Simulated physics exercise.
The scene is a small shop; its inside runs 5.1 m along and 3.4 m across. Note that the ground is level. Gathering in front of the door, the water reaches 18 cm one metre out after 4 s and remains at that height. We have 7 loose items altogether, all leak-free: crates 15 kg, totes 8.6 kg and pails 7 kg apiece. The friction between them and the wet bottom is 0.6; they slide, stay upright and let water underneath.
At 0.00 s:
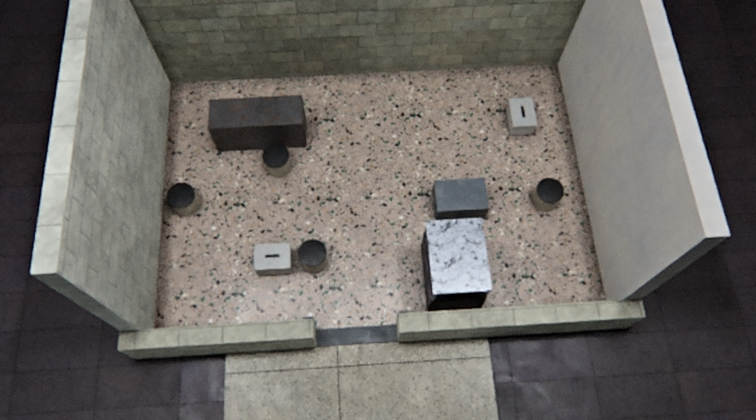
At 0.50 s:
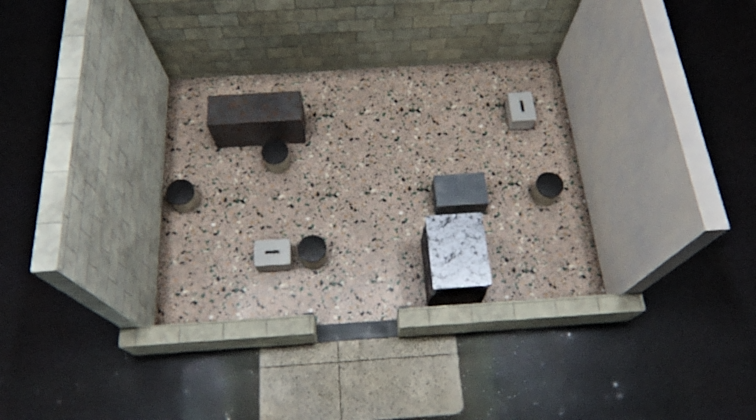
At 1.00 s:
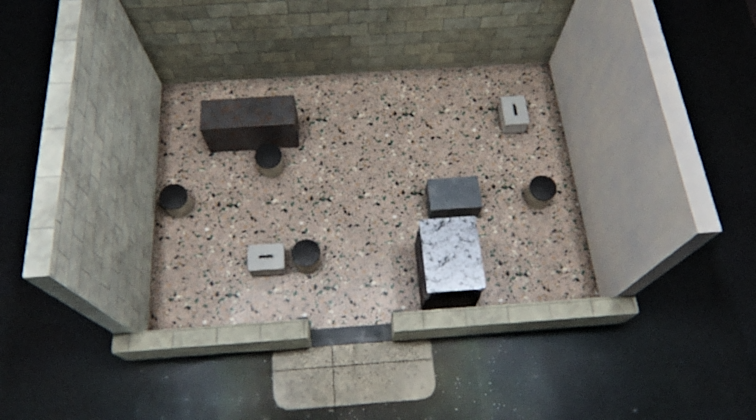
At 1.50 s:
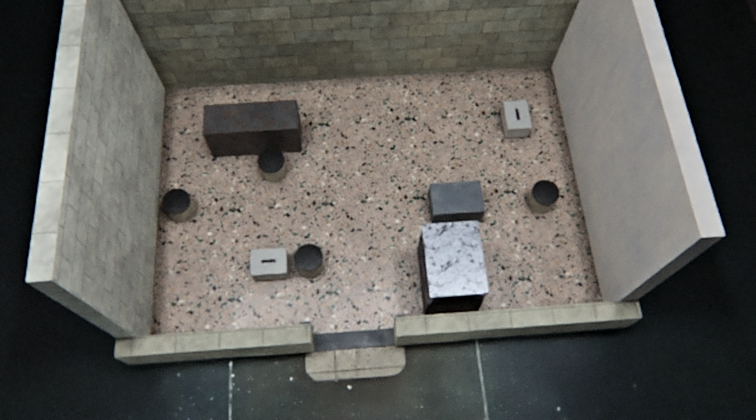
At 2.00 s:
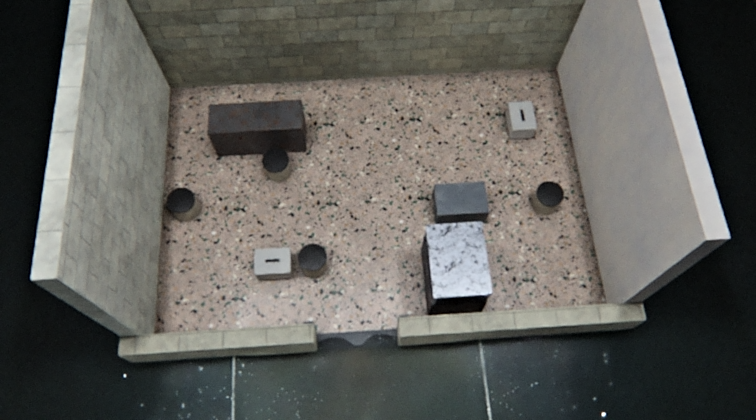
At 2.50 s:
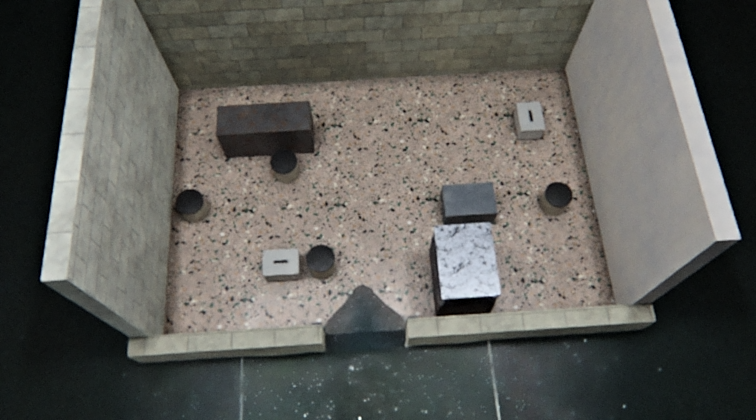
A small walled shop with a speckled floor sat still while dark water spread over the paving outside, shrank the pale path to the doorway, covered it, and then crept through in a pointed patch.
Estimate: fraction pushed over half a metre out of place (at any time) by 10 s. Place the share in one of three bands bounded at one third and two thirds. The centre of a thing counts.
It goes in the band less than one third.
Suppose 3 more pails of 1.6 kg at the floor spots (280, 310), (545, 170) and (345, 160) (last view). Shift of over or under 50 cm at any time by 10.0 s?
One: Within it. Two: Beyond it. Three: Beyond it.
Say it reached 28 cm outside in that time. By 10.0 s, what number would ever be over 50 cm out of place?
Then it comes to 5.
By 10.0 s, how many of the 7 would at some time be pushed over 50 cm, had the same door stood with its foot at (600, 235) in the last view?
2.
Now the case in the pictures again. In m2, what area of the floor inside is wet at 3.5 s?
About 2.0 m2.
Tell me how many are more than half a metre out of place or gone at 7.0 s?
1.
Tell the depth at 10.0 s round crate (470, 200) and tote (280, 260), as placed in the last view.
First roughly 3 cm, second roughly 4 cm.
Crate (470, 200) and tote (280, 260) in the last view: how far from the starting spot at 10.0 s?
Respectively 0 and 0 cm.
After 3.5 s 0 of 7 are over 50 cm from their spots; 0 afloat.
After 4.5 s 0 of 7 are over 50 cm from their spots; 0 afloat.
After 7.0 s 1 of 7 are over 50 cm from their spots; 0 afloat.
After 10.0 s 1 of 7 are over 50 cm from their spots, and 1 have been at some point; 0 afloat.
